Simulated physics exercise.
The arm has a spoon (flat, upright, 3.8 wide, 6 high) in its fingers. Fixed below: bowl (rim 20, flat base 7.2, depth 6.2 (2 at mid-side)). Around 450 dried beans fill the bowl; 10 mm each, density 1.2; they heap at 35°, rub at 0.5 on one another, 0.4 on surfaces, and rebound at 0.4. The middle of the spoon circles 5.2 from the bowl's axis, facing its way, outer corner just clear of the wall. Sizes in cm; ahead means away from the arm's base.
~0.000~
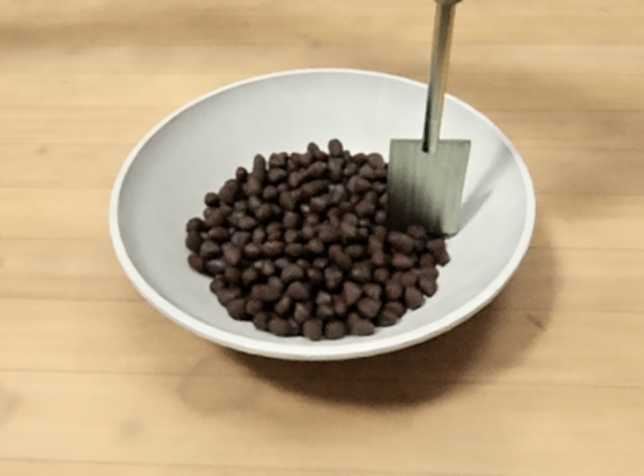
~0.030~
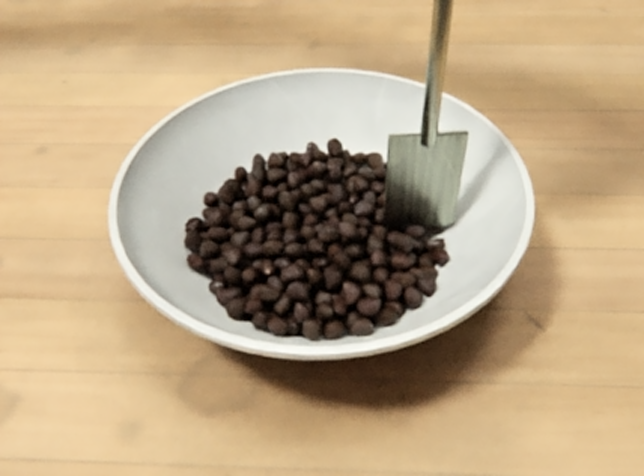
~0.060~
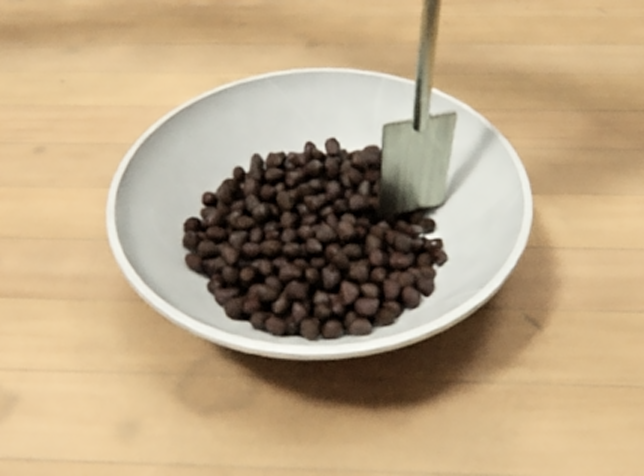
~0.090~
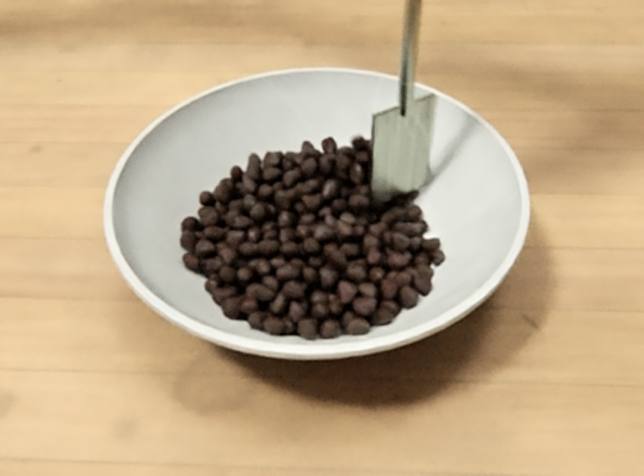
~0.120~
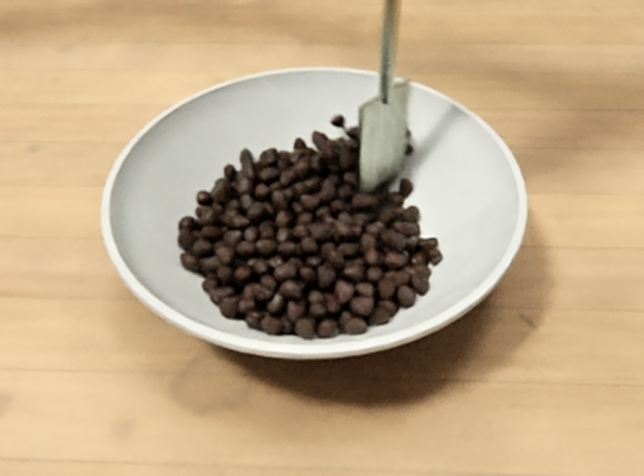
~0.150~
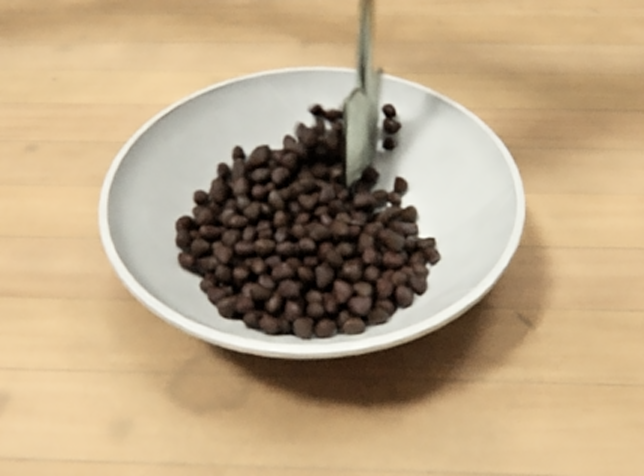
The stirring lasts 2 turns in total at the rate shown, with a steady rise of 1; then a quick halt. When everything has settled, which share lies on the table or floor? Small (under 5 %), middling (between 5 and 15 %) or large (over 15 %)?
A small share, under 5 %, ends on the table or floor.
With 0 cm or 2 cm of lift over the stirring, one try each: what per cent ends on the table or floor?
Some 5 and 0 per cent.
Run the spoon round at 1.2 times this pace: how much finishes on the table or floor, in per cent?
Some 5 per cent.
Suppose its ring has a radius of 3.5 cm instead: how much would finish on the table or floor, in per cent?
It would be near 0 per cent.
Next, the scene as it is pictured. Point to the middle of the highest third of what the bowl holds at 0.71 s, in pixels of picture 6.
Near (405, 246).
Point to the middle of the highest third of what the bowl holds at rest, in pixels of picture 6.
Around (342, 228).
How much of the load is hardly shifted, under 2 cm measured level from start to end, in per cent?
Roughly 45 per cent.
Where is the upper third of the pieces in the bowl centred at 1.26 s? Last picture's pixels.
At about (300, 241).
After 0.71 s, 321° round, highest piece 8 above the table; 445 in the bowl, 2 on the table or floor, 1 in flight or on the tool.
After 1.26 s, 221° round, highest piece 7 above the table; 441 in the bowl, 7 on the table or floor.
After 1.74 s, 0° round, highest piece 5 above the table; 436 in the bowl, 12 on the table or floor.
After 2.44 s, 0° round, highest piece 5 above the table; 436 in the bowl, 12 on the table or floor.
In the end, 436 in the bowl, 12 on the table or floor. That is 3 % on the table or floor.
